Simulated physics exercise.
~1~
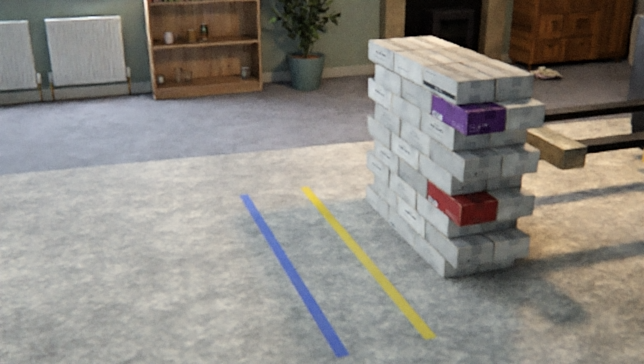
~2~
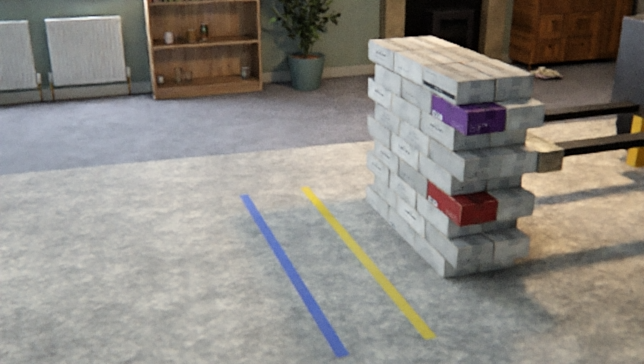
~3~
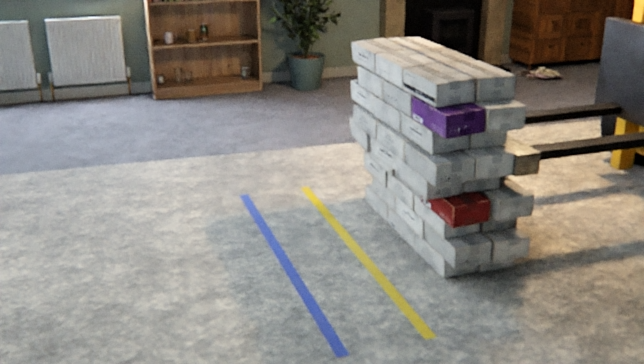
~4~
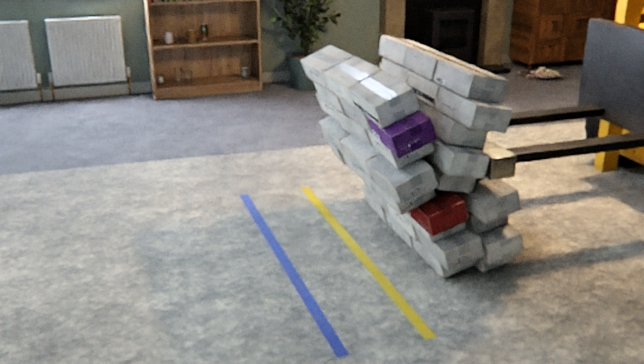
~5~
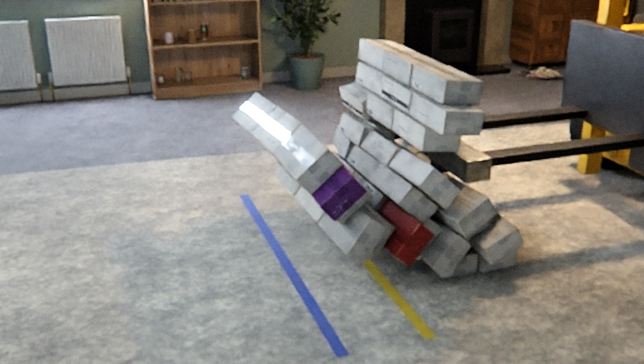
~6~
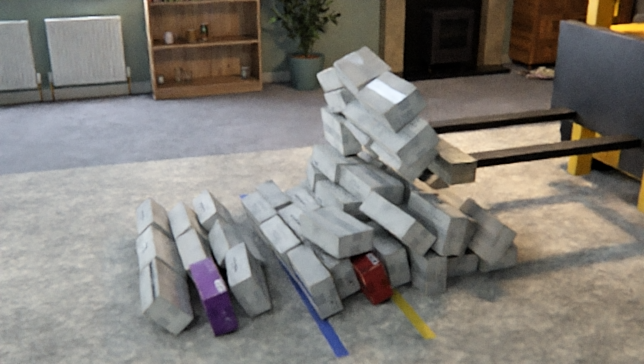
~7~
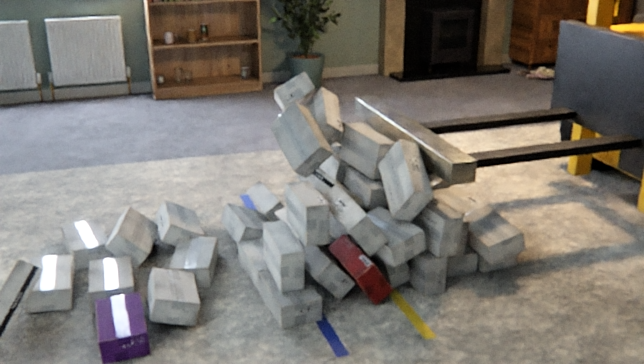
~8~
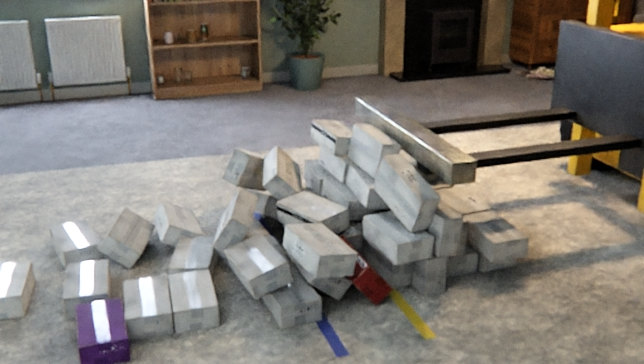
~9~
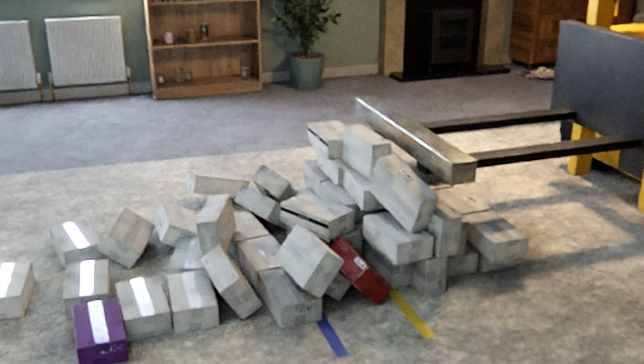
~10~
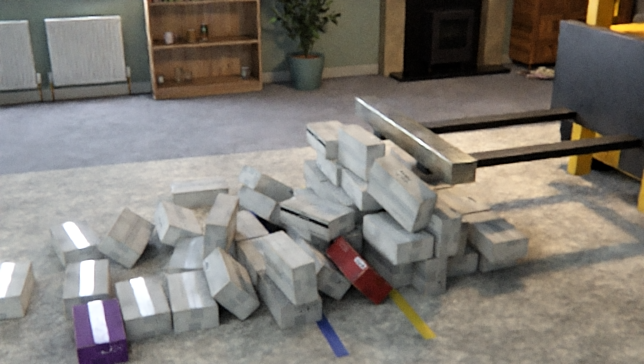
A tall stack of grey boxes, with one purple and one red box in its near end, stands on a pale floor in a room with radiators, a bookcase and a plant, seen from a still, slightly raised view. Blue and yellow lines cross the floor to its left. From the right, a lift truck pushes a beam into the stack, and the upper part leans left. The stack breaks apart and boxes tumble across both lines. The truck stops, and the purple box lies overturned beyond the blue line, while the red one rests tilted in the heap near the yellow line.
